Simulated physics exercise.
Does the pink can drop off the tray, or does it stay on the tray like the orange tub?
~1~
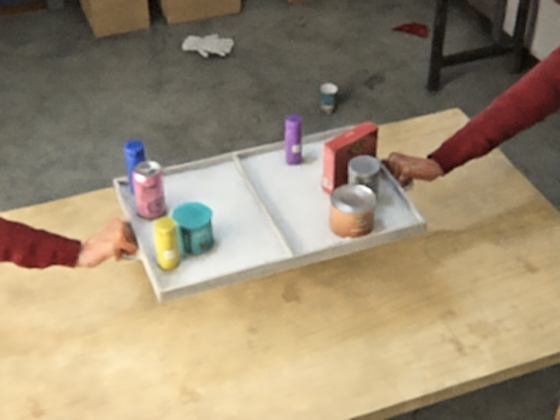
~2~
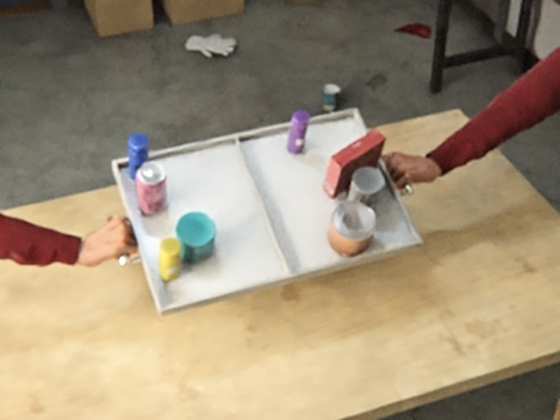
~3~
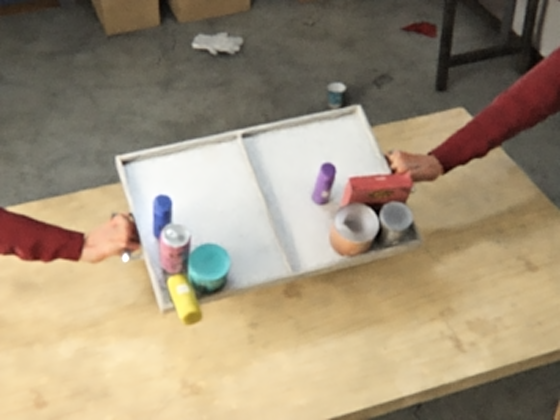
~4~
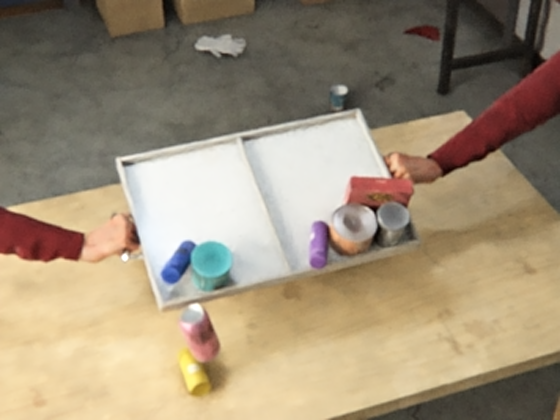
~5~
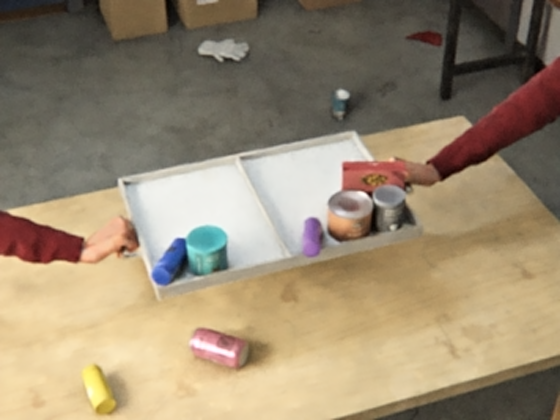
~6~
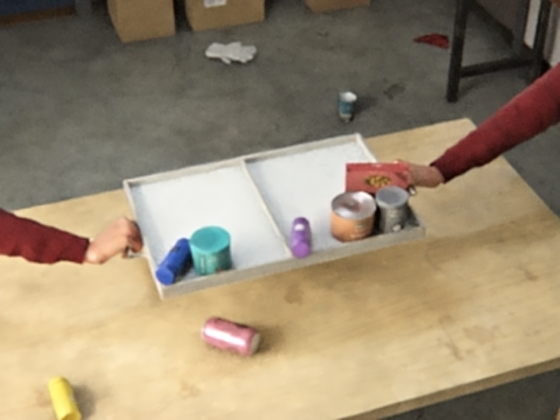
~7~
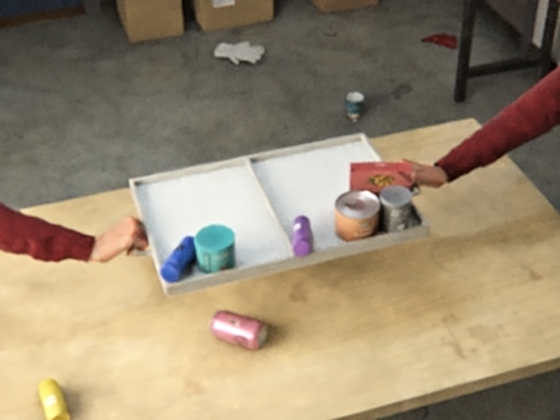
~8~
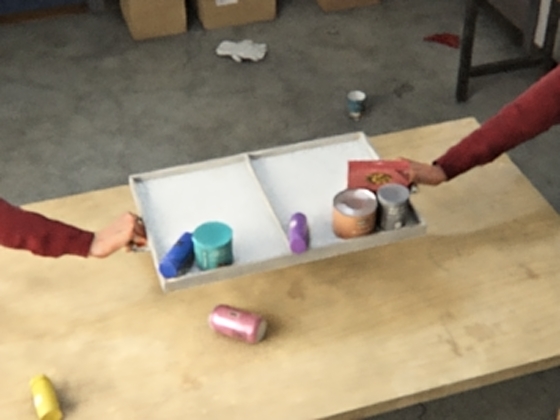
The pink can falls off the near edge and ends up lying on the table. The orange tub stays about where it was on the tray, while the purple shaker topples and shifts toward the near side but remains aboard.
Two hands tip a tray toward the near side, dropping two items, then level it.
